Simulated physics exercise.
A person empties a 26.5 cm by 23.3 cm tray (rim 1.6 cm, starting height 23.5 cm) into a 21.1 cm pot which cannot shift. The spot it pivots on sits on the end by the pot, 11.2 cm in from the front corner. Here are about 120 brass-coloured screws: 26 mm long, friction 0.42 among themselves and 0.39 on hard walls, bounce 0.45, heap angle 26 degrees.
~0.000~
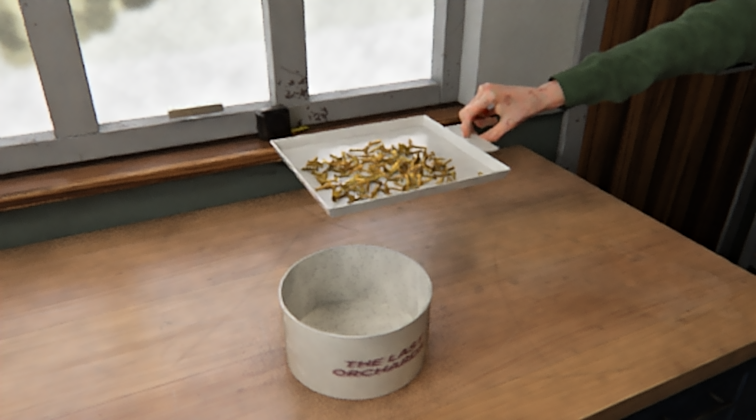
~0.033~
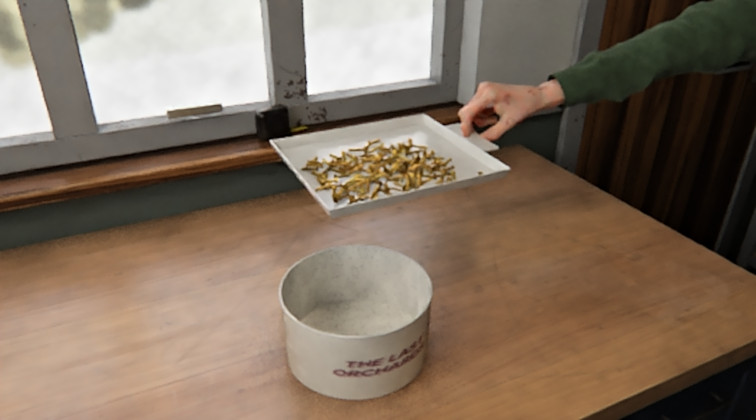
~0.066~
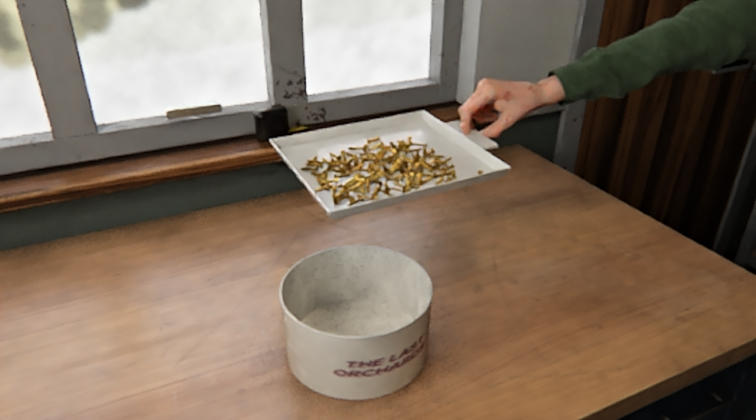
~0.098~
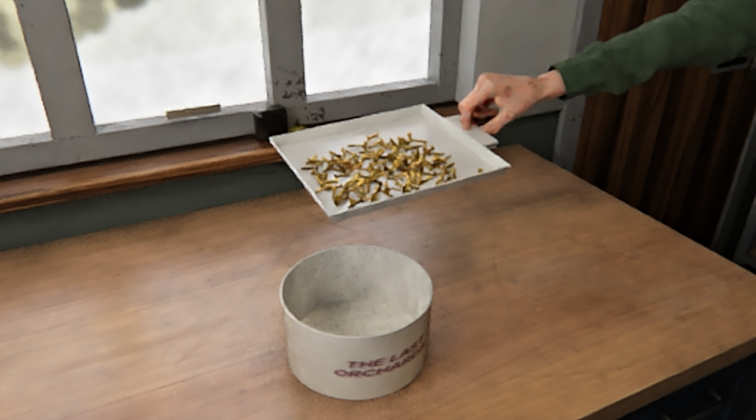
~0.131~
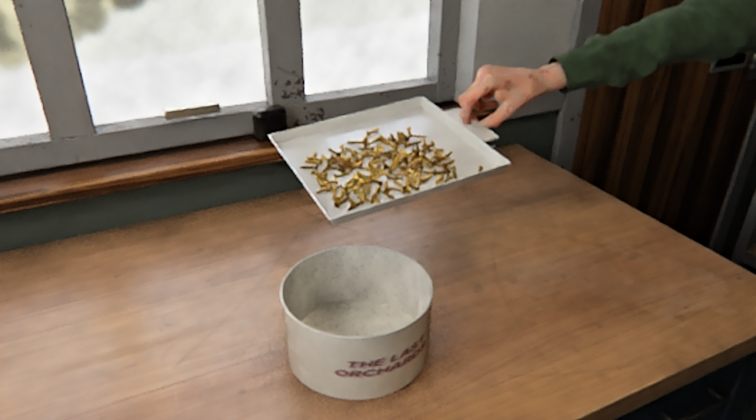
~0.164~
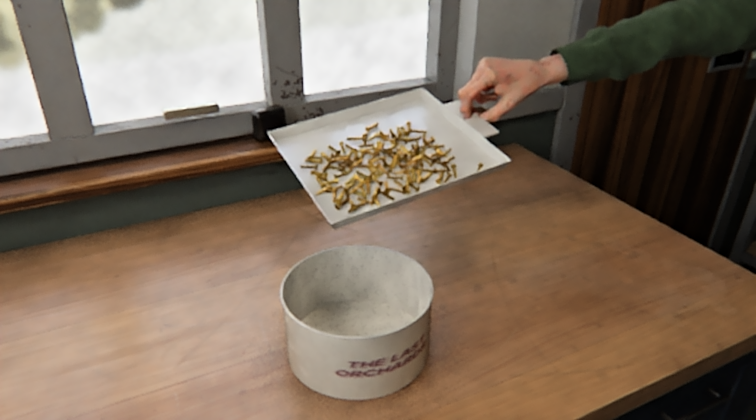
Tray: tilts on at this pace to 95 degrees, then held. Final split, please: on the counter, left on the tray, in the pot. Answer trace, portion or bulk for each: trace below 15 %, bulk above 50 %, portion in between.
Counter: Trace. Left on the tray: Trace. Pot: Bulk.
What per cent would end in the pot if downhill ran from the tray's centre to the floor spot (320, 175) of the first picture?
About 15 per cent.
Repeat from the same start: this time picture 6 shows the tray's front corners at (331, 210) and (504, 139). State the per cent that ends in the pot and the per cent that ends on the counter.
Pot 40; counter 60.
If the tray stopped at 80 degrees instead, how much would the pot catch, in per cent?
It would be near 100 per cent.
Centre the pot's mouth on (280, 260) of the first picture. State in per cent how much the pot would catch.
Some 35 per cent.
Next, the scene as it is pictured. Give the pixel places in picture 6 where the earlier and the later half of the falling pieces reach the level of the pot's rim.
First near (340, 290), then at (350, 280).
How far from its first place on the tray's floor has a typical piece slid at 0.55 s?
Roughly 6 cm.
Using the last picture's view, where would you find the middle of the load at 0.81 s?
Load centre: About (348, 284) px.
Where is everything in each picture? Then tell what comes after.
The first picture shows tray tilt 0 degrees, front corners at (331, 206) and (505, 168); middle of the pieces at (385, 168); pot at (356, 286).
The second picture shows tray tilt 0 degrees, front corners at (332, 207) and (505, 167); middle of the pieces at (385, 168).
The third picture shows tray tilt 2 degrees, front corners at (332, 209) and (505, 166); middle of the pieces at (385, 167).
The fourth picture shows tray tilt 4 degrees, front corners at (332, 212) and (505, 164), lowest corner left front; middle of the pieces at (385, 165).
The fifth picture shows tray tilt 7 degrees, front corners at (333, 215) and (505, 162), lowest corner left front; middle of the pieces at (384, 163).
The sixth picture shows tray tilt 11 degrees, front corners at (333, 219) and (505, 159), lowest corner left front; middle of the pieces at (384, 161); pot at (357, 286). Its pace works out near 105 degrees a second.
Then, at 0.55 s, tilt 52 degrees; the tray holds 100 %, the pot 0 %.
After 0.81 s, tilt 79 degrees; the tray holds 30 %, the pot 55 %.
Then, at 1.17 s, tilt 95 degrees; the tray holds 0 %, the pot 100 %.
At rest (1.6 s), counter 0 %, tray 0 %, pot 100 %.
